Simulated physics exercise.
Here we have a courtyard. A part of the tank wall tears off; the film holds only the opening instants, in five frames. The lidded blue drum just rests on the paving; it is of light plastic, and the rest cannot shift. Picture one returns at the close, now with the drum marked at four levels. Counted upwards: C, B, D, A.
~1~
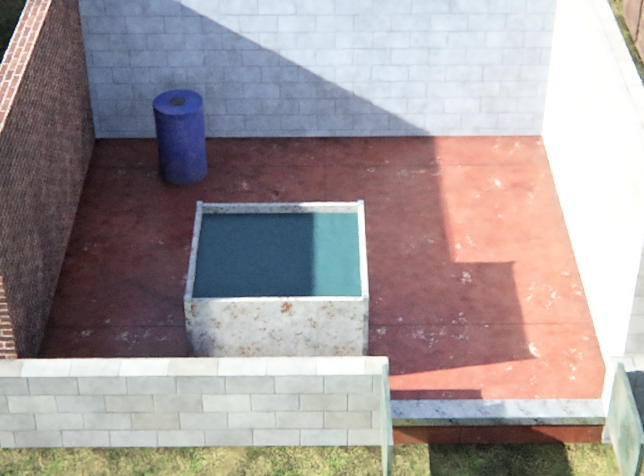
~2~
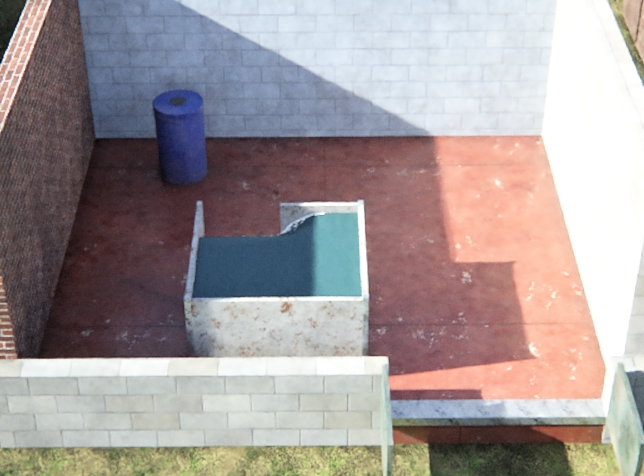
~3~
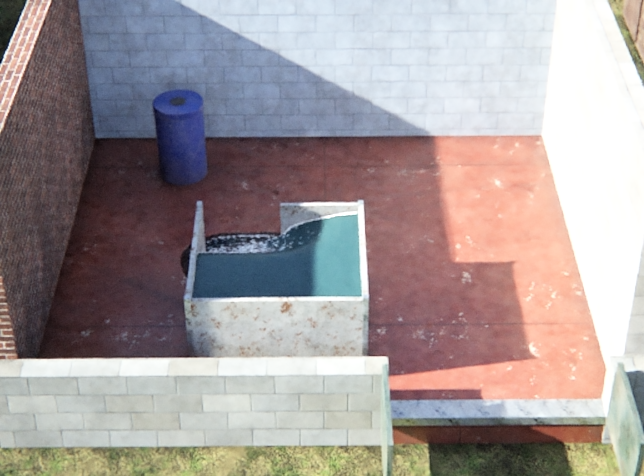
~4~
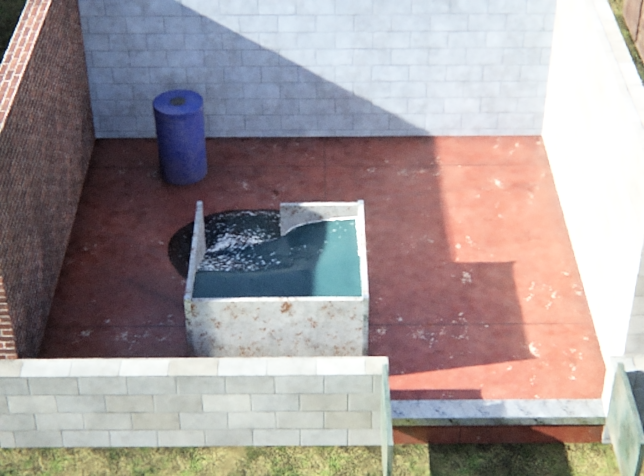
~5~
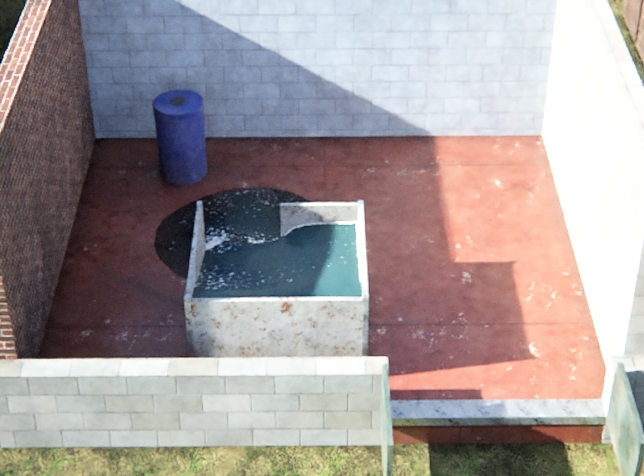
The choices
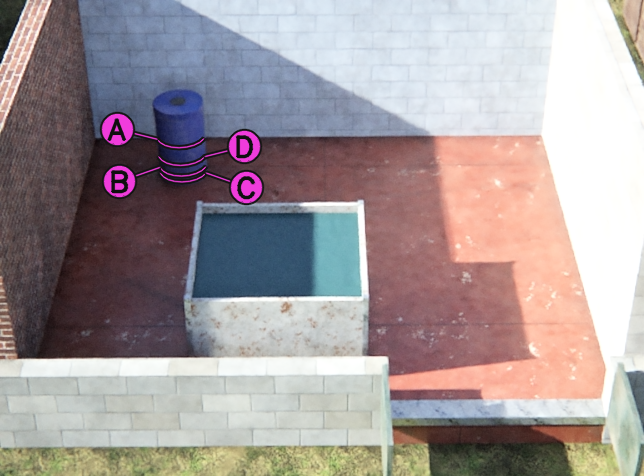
A walled courtyard with a red floor held a blue drum and a full tank of water, until part of the tank's back side opened and water poured out, spreading across the ground behind it.
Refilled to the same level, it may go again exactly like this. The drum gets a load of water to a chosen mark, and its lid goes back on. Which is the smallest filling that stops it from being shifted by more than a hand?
A will do.
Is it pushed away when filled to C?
Yes, that goes wrong.
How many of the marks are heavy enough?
One of the four.
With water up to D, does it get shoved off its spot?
Yes, that goes wrong.
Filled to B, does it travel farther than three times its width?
No, less.
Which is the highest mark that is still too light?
Mark D.
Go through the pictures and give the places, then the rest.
In the first frame, lid of the blue drum at (178, 102); tank full, its middle at (279, 256); open gate at (498, 360).
In the second frame, water covers 2 % of the ground, mostly out of sight from here.
In the third frame, water covers 4 % of the ground, mostly out of sight from here.
In the fourth frame, 7 % of the ground under water, its edge towards the drum at (177, 244).
In the fifth frame, lid of the blue drum at (178, 102); 11 % of the ground under water, its edge towards the drum at (223, 194).
In magenta, A at (179, 147); B at (181, 176); C at (181, 181); D at (180, 165); from the bottom up C, B, D, A.
With A, it shifts by a finger or two and stays.
With B, it is pushed about twice its own width away.
With C, it is pushed about 4 times its own width away.
With D, it is pushed about its own width away.
